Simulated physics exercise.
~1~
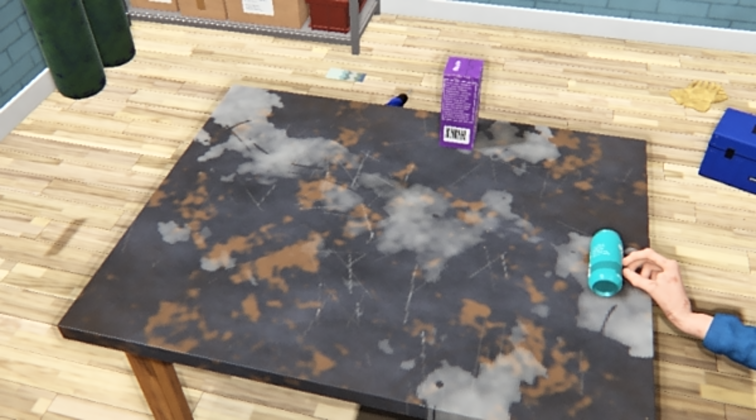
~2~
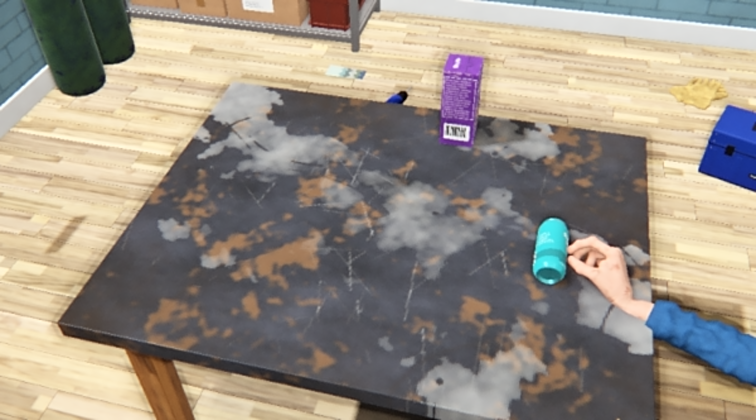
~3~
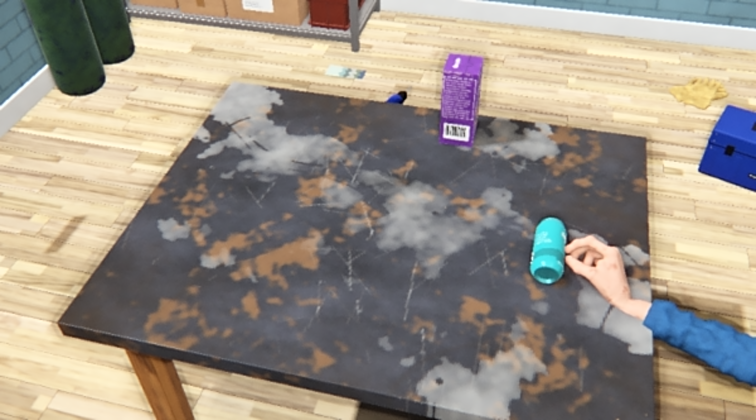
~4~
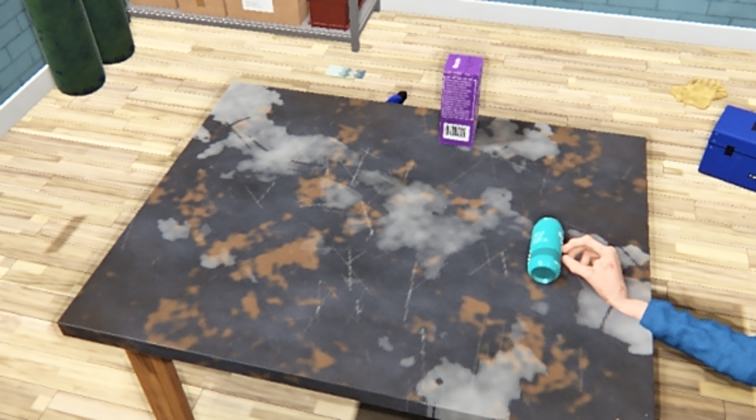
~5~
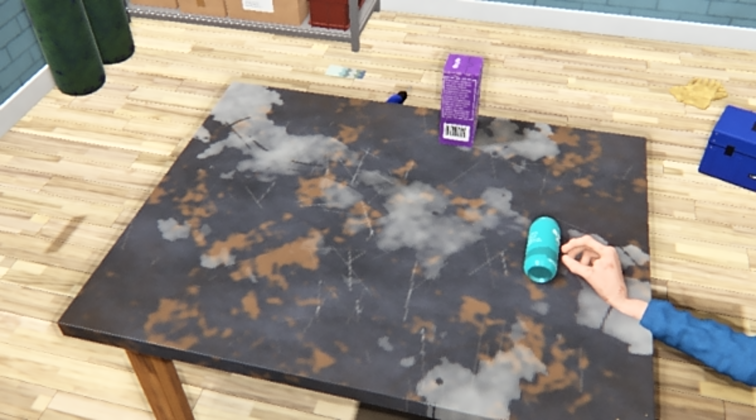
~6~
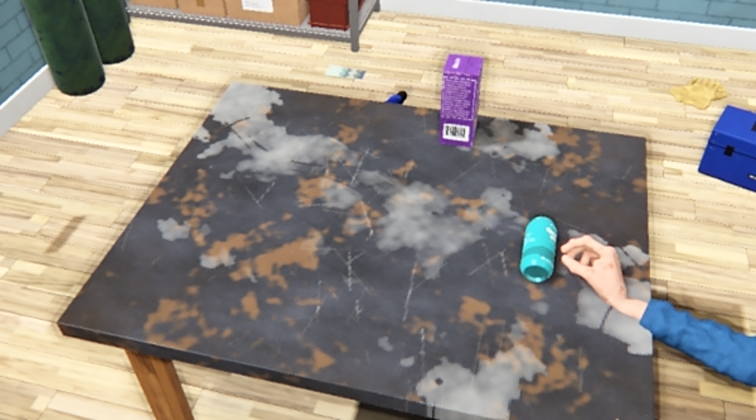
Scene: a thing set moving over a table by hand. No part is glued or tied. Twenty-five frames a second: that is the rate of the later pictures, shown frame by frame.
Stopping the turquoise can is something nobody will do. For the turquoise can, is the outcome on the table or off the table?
Oh, it hangs on to the table this time.
Then, 0.20 s on from there, turquoise can shifted about its own width near (523, 247).
Then, 0.50 s on from there, turquoise can shifted about its own width near (504, 243).
Then, 0.90 s on from there, turquoise can shifted well along near (484, 240).
Then, 1.40 s on from there, turquoise can shifted well along near (469, 237).
In the end, moved from the start, turquoise can. At the end, from the last picture's camera, turquoise can near (464, 237).
